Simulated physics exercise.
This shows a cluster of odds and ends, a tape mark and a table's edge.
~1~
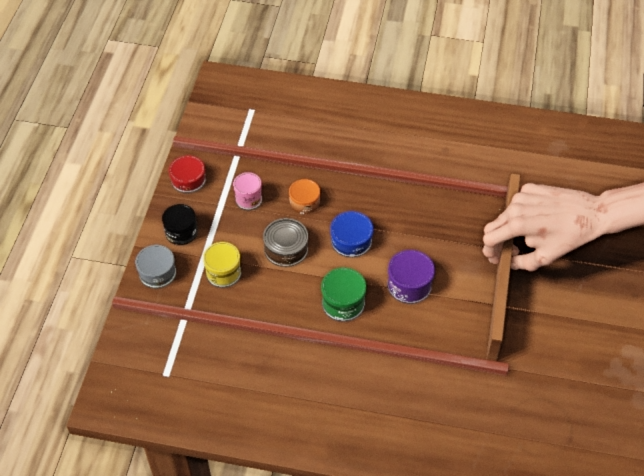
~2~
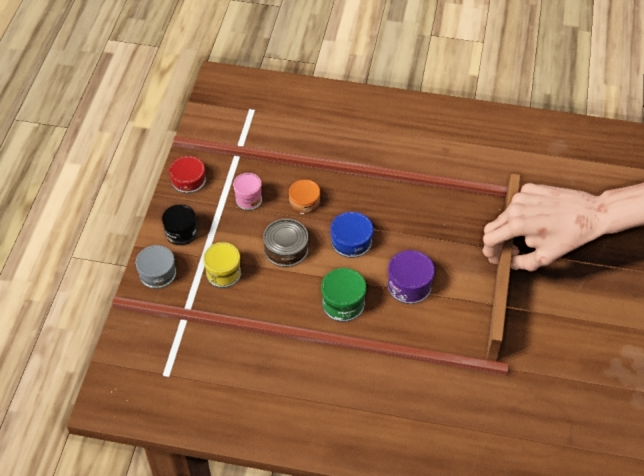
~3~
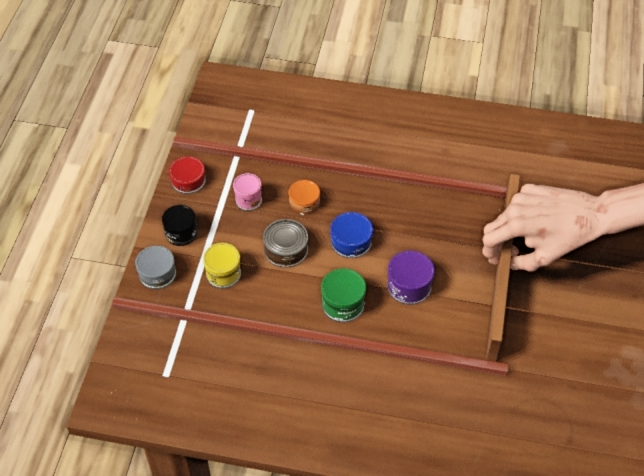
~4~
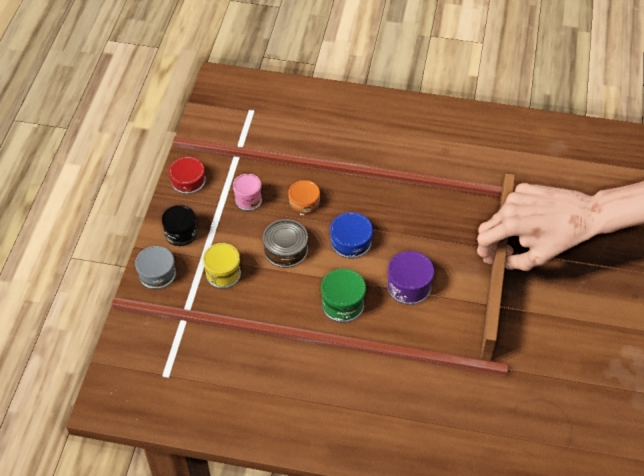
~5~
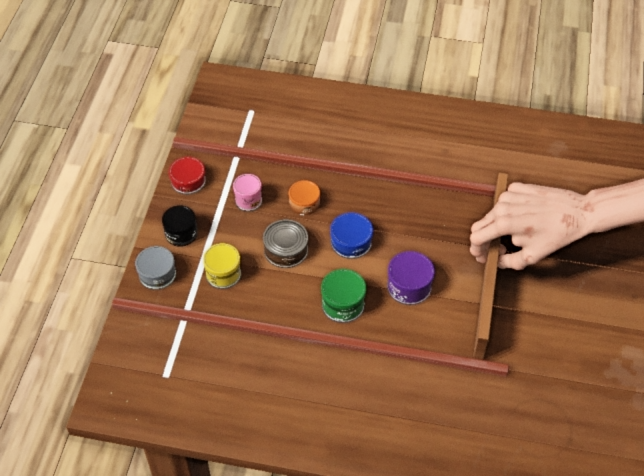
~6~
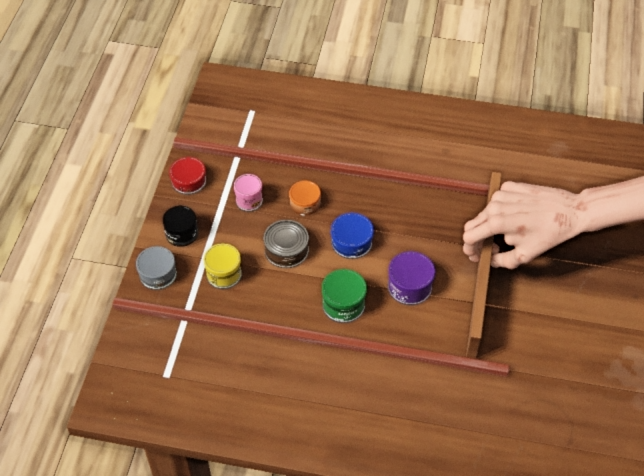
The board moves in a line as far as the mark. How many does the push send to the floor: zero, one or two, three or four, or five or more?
Here the number that fall off is one or two.
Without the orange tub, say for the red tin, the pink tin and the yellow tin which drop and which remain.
The red tin holds on, the pink tin is kept, the yellow tin does not fall.
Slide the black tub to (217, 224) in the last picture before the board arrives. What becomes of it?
From there it drops off.
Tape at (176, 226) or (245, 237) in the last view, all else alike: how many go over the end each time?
Down on the floor: 6 and 0.
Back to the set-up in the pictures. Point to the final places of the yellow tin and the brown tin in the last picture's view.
First (148, 254), then (157, 217).
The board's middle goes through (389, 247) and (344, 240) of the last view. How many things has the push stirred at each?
The counts are 2 and 4.
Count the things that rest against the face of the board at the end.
That makes 4.
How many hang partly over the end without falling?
2 of them.
Soon after, none off yet; red tin at rest near (188, 176); grey tin at rest near (157, 268); black tub at rest near (181, 226).
At rest, the number that fall off is one or two; fallen, black tub and grey tin.
